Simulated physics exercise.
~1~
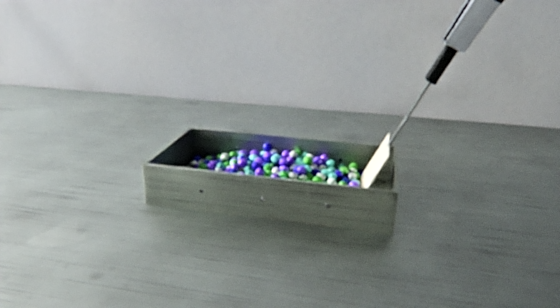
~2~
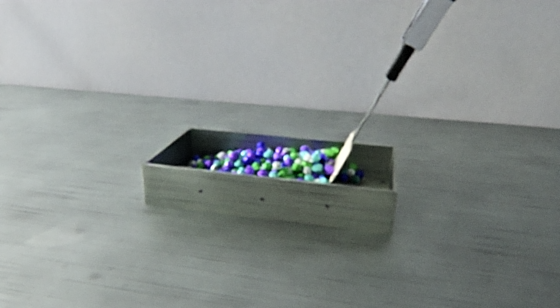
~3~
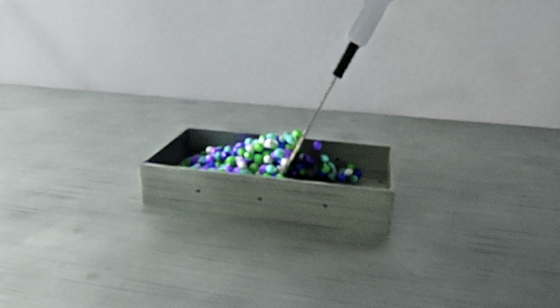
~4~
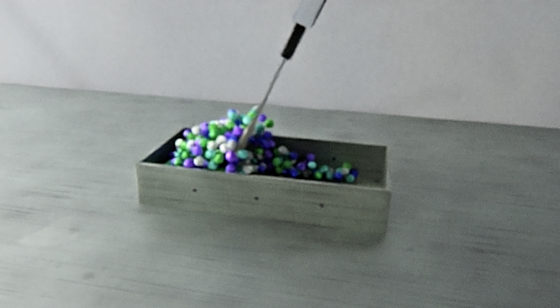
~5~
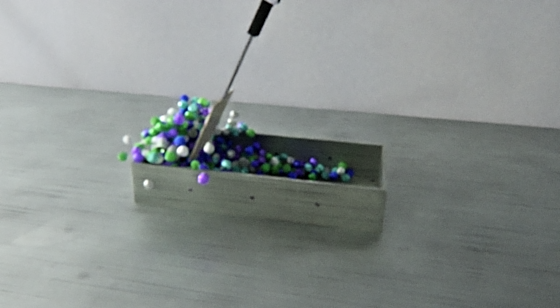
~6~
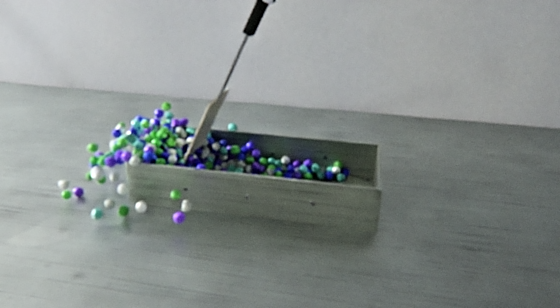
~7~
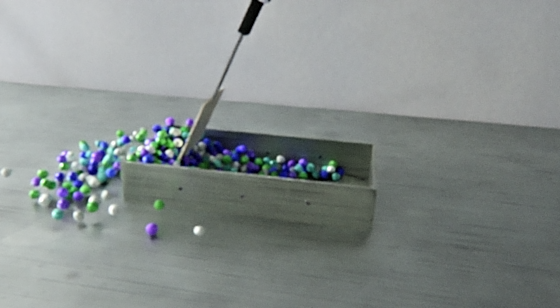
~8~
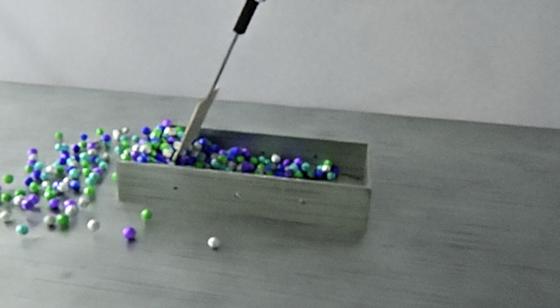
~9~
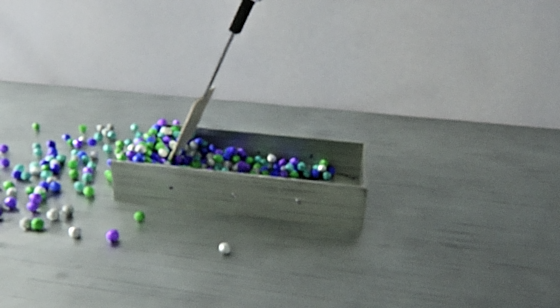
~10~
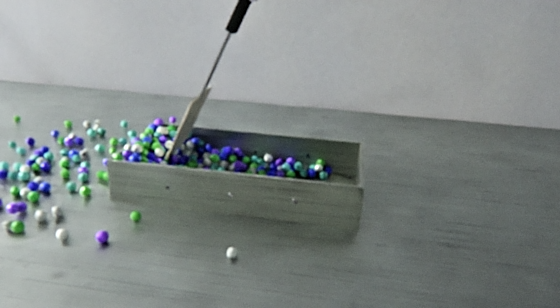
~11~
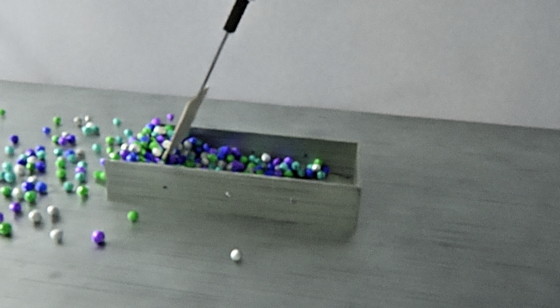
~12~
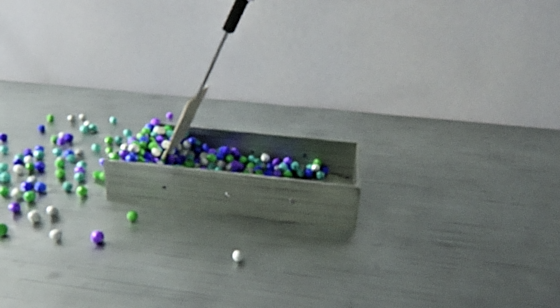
On a grey table, a paddle pushes colourful balls left until many spill over the tin's end.
